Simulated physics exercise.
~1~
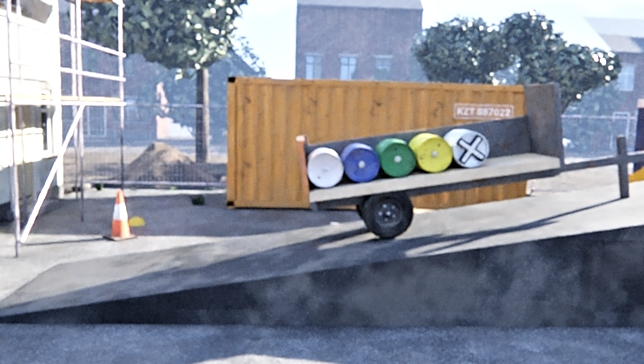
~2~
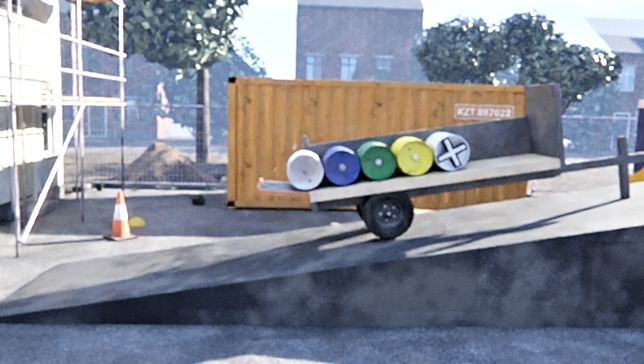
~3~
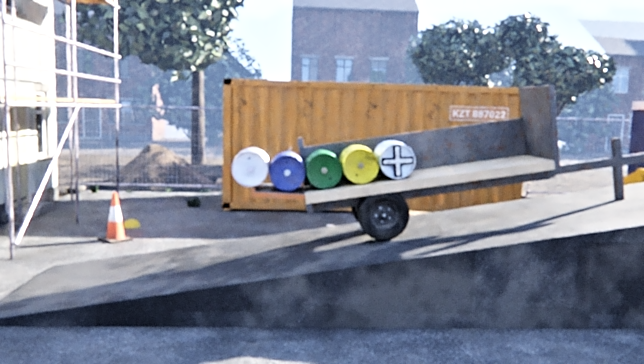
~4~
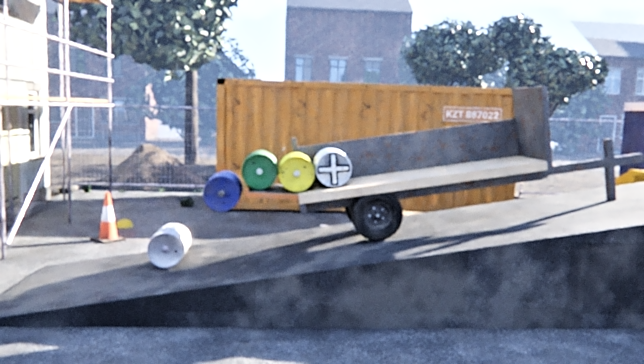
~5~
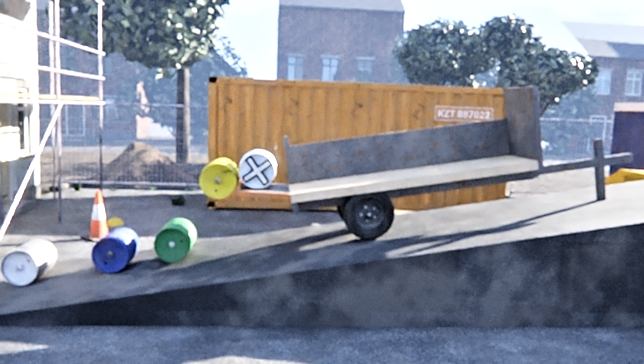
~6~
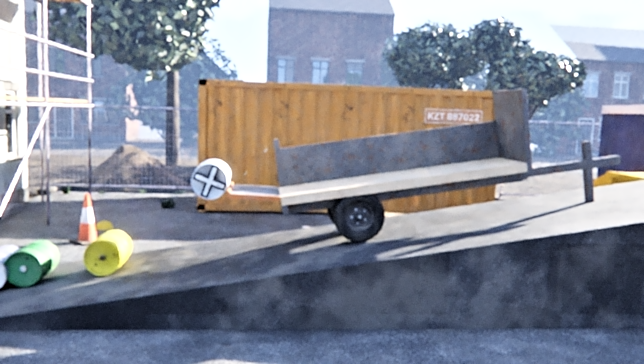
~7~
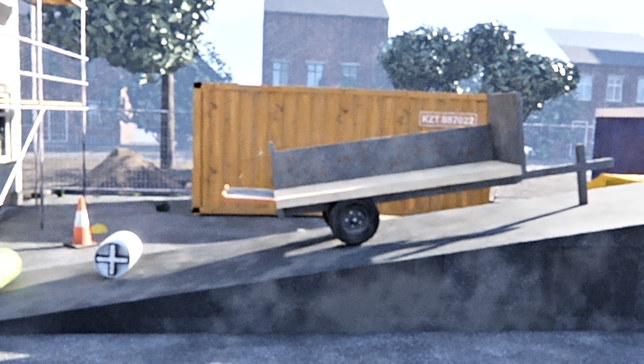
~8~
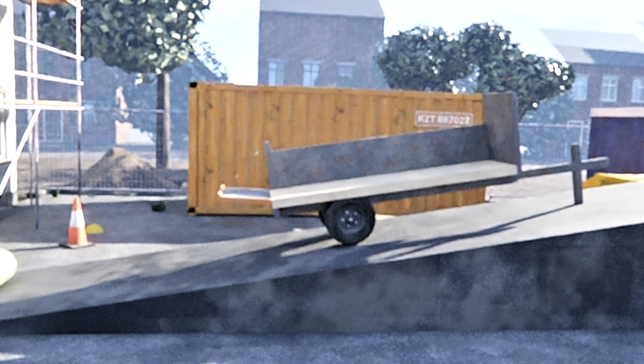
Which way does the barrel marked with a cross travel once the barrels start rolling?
The barrel with the cross rolls to the left, following the others along the trailer bed and off its low end.
Five barrels roll left along a sloping trailer bed and all drop off its tail.
